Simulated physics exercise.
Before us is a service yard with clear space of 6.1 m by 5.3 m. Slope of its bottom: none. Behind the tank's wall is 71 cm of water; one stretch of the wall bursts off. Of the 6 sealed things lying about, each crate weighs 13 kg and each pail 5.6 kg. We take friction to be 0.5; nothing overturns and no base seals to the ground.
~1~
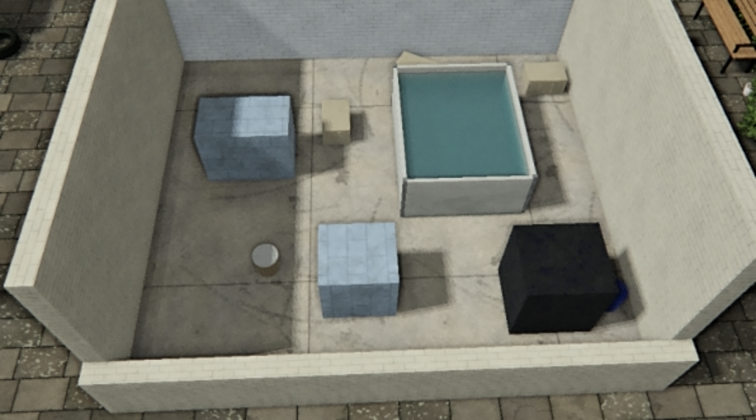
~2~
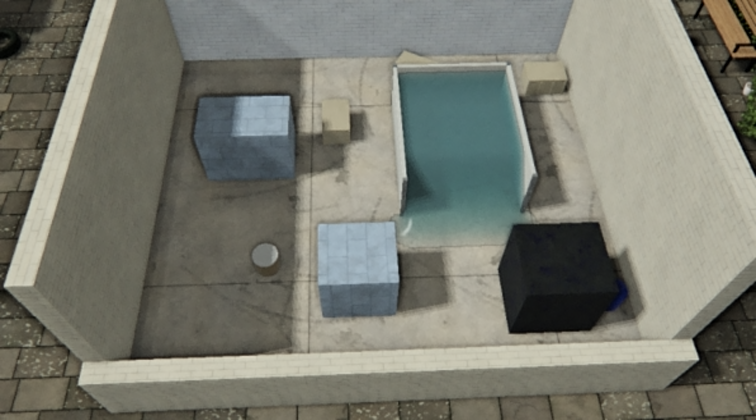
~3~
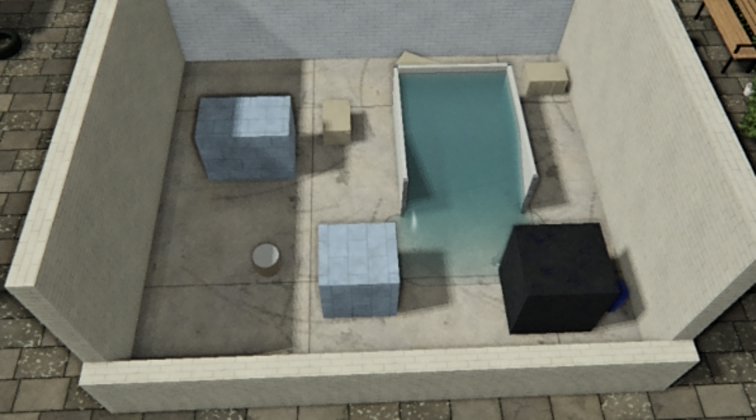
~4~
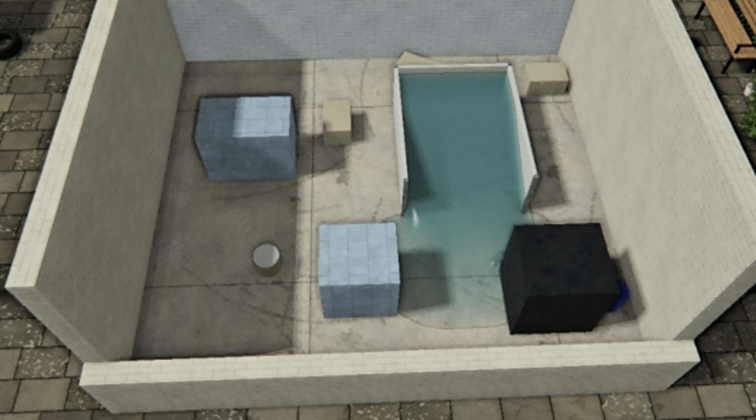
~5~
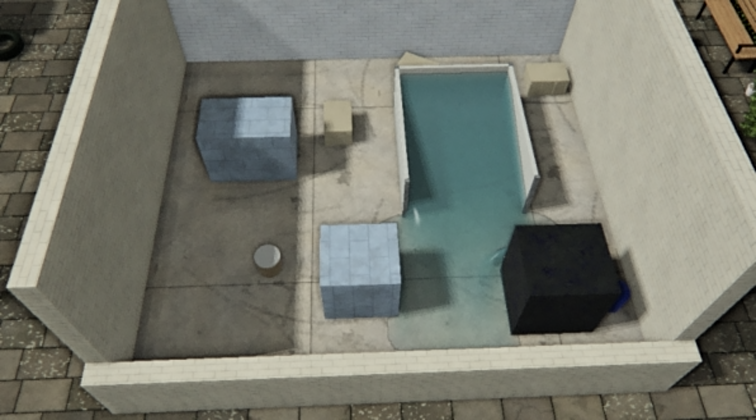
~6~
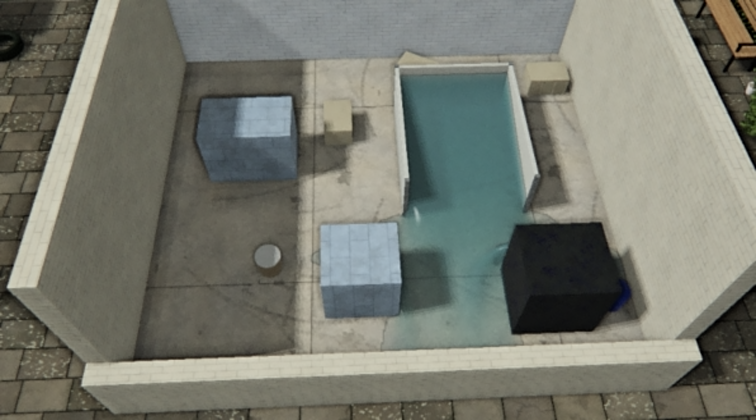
We see a walled yard with a tank of water and several blocks; the tank's near wall disappears, and water flows out across the floor, spreading between a pale blue block and a black one while the blocks stay still.
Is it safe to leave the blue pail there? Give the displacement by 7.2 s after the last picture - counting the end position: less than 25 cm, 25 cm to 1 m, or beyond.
Odds are it gets pushed way off.
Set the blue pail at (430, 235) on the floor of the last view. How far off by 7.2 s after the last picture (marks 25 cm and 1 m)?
I'd say it lands far off.
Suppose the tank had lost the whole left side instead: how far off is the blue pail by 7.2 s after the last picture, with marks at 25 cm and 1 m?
Well, the blue pail scoots a modest distance.
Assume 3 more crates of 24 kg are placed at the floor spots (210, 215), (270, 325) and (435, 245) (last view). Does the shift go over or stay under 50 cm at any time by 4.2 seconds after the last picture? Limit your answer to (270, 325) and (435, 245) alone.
So that's across the line and then across the line.
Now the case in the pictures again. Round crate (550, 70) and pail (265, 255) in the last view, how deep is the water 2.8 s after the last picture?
About 9 and 3 cm.
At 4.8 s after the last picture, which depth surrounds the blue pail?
The depth there is around 17 cm.
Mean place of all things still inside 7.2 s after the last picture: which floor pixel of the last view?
It sits at about (336, 139).
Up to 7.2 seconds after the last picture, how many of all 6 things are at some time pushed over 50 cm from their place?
The total is 5.
Then, 0.9 s after the last picture the blue pail is near (611, 293), 0.1 m from its start, aground; 0 afloat.
Then, 2.8 s after the last picture the blue pail is near (599, 198), 1.3 m from its start, afloat; 2 afloat.
Then, 4.8 s after the last picture the blue pail is near (544, 55), 4.0 m from its start, afloat; 2 afloat.
Then, 7.2 s after the last picture the blue pail is near (551, 49), 4.2 m from its start, afloat; 4 afloat.
